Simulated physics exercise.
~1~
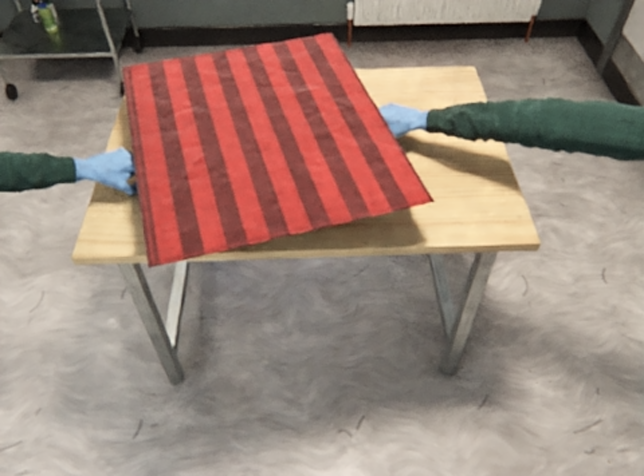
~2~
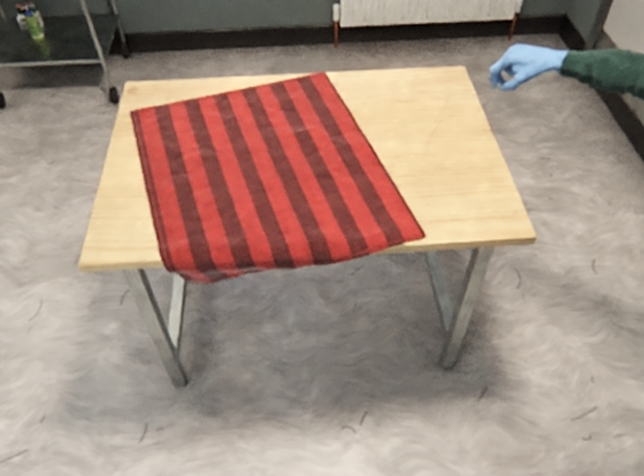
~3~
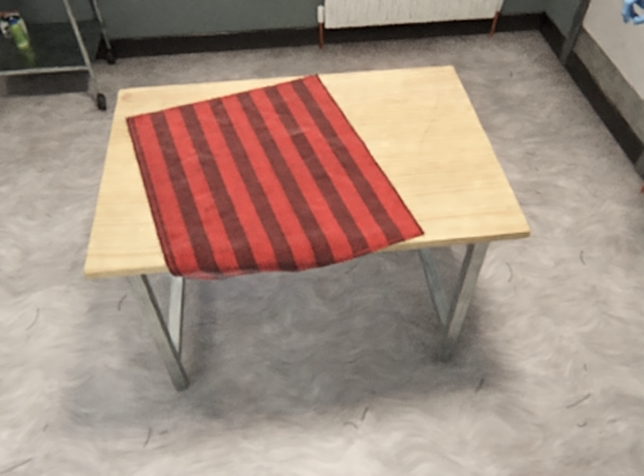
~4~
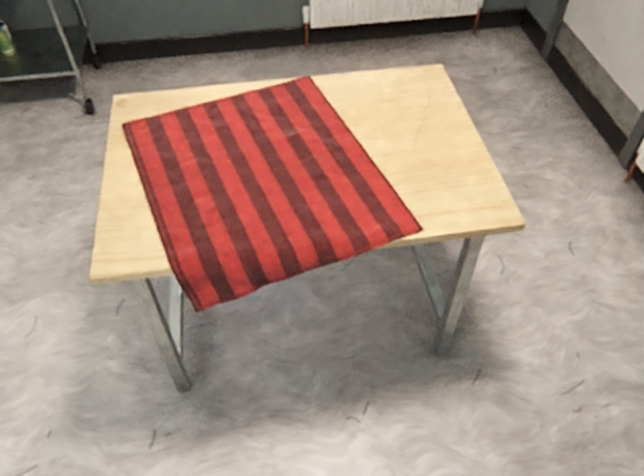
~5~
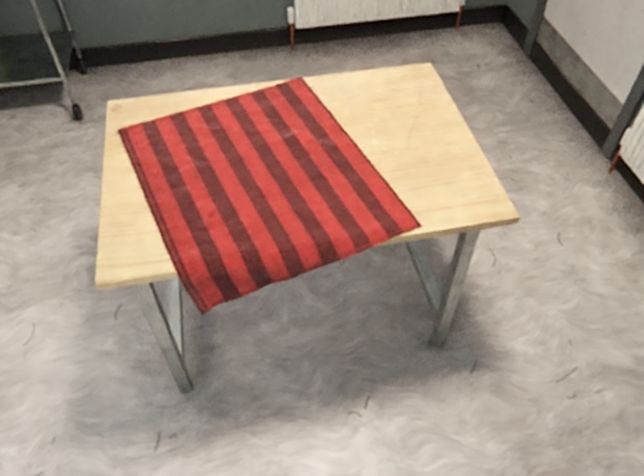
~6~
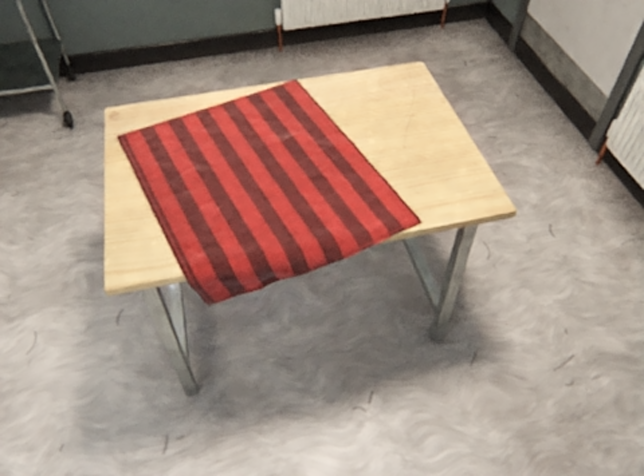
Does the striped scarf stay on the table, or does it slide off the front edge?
It stays on the table, with only a small part hanging over the front edge.
A red and dark striped scarf was let go flat by two blue-gloved hands above a wooden table and settled with one corner past the front edge, where the overhanging part swayed a little while the rest stayed on top.
